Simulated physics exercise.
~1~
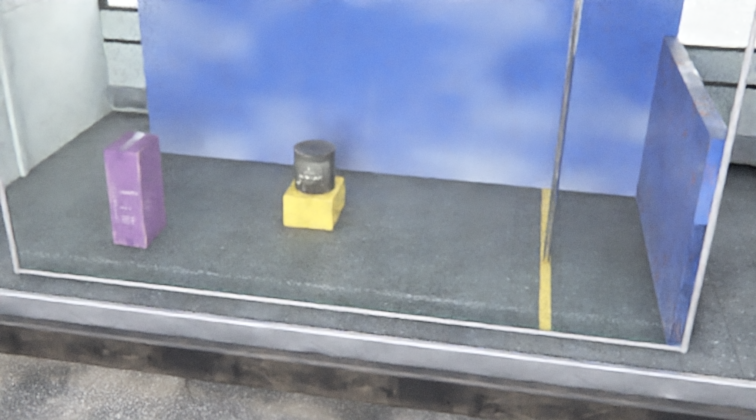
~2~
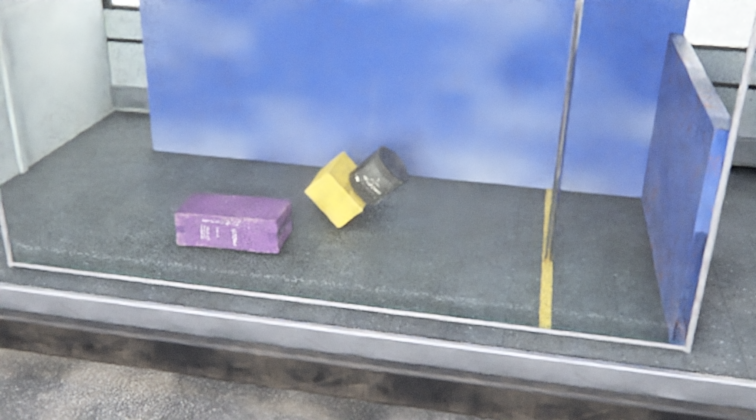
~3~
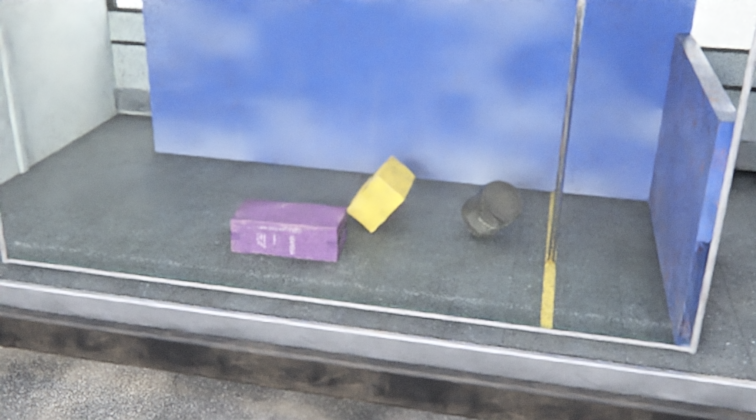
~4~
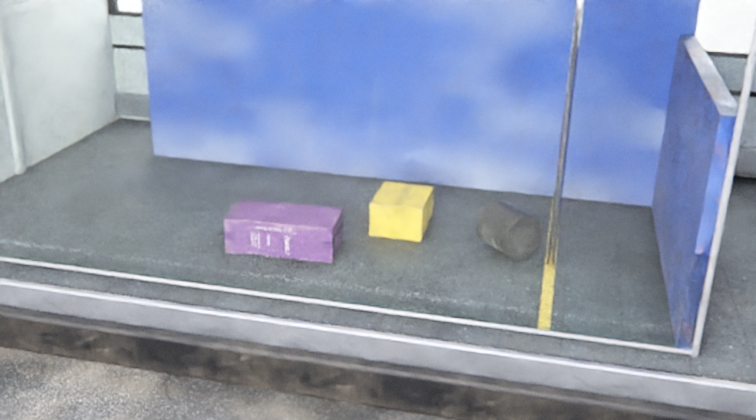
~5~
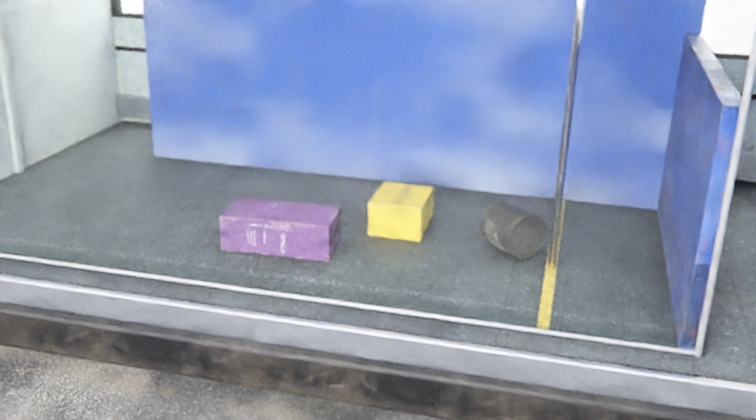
At the start, a purple tall box stands upright on the left of a glass-fronted bay, while a black bucket sits on top of a yellow carton near the middle, with a yellow line farther right. The purple box falls onto its side toward the right, and the carton tips as the bucket slides off it. The bucket tumbles on to the right, and the carton keeps rolling over behind it. The carton then settles flat, upside down, while the bucket lies on its side. At the end, all three rest short of the yellow line, with the bucket nearest to it.
